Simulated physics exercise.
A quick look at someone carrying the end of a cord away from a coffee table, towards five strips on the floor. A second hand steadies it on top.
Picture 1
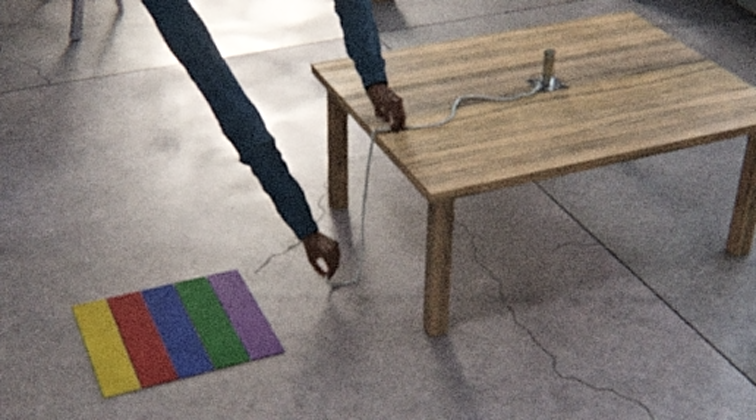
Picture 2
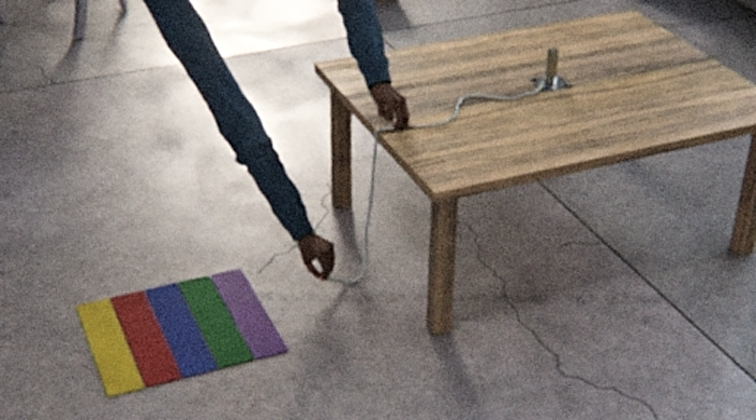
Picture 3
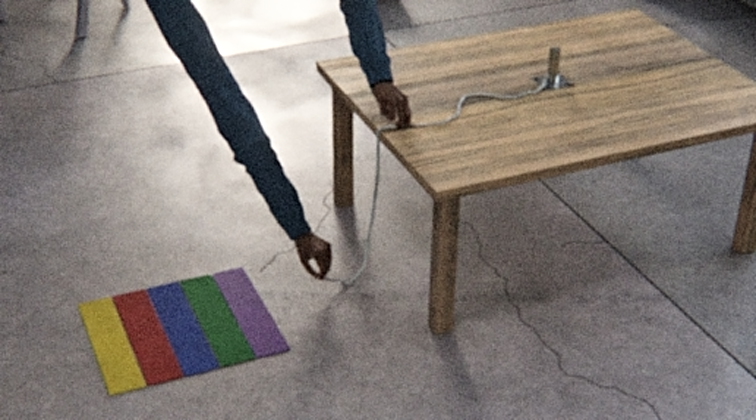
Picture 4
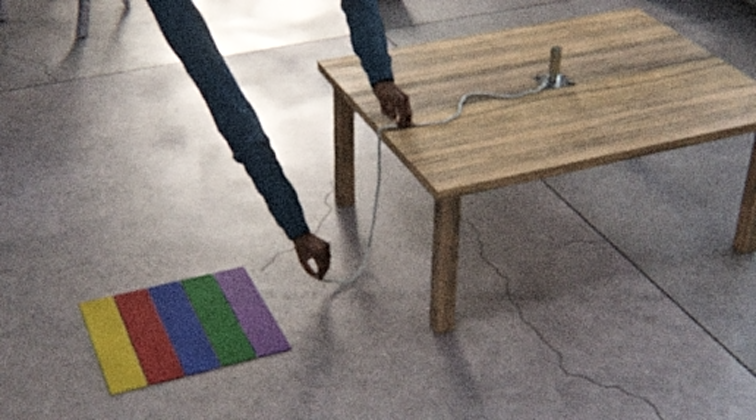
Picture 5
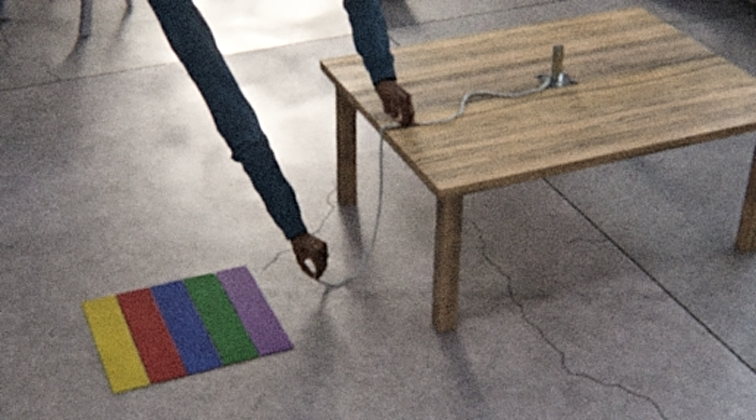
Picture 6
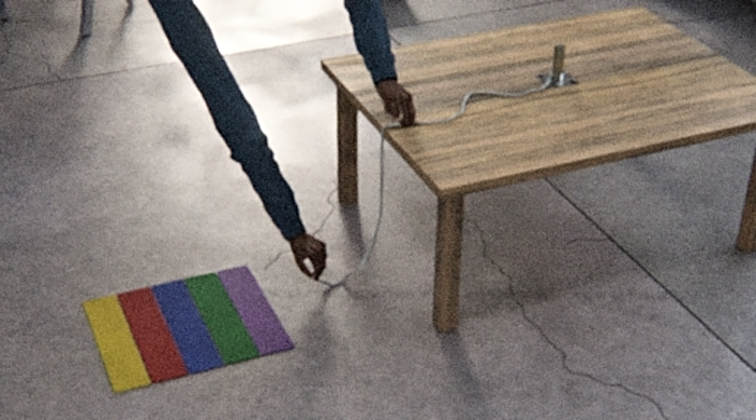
On a grey concrete floor with thin cracks, seen from above at an angle, a light wooden coffee table stands at right. A pale cord runs from a small upright post on the tabletop through one dark-sleeved hand at the table's edge and down to another near the floor, right of yellow, red, blue, green and purple strips. The lower hand edges slightly left with the cord's end, the upper hand stays at the edge, and the view shifts very slightly.
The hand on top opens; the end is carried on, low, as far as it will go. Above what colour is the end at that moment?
It gets as far as the blue strip.
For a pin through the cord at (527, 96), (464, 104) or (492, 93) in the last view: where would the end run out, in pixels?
Near (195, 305), (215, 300) and (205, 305).
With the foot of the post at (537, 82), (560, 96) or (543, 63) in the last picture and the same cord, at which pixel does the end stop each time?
Try by try, around (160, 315), (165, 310) and (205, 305).
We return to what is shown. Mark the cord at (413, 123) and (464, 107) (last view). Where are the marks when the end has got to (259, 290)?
They go to (381, 132) and to (437, 109).
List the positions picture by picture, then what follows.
In the first picture, end (327, 276); purple (260, 339); green (225, 348); blue (189, 357); red (153, 366); yellow (116, 375).
In the second picture, end (322, 277); cord through (527, 94) (466, 97) (439, 124) (376, 143) (370, 206) (363, 269).
In the third picture, end (319, 277).
In the fourth picture, end (317, 277); cord through (531, 92) (469, 95) (442, 122) (379, 141) (376, 203) (363, 266).
In the fifth picture, end (315, 277).
In the sixth picture, end (313, 277); cord through (534, 90) (472, 94) (446, 121) (382, 140) (381, 201) (362, 264).
Soon after, end near (259, 290); over purple.
Then, end near (214, 301); over green.
At full stretch, end near (187, 307); over blue. The blue one.
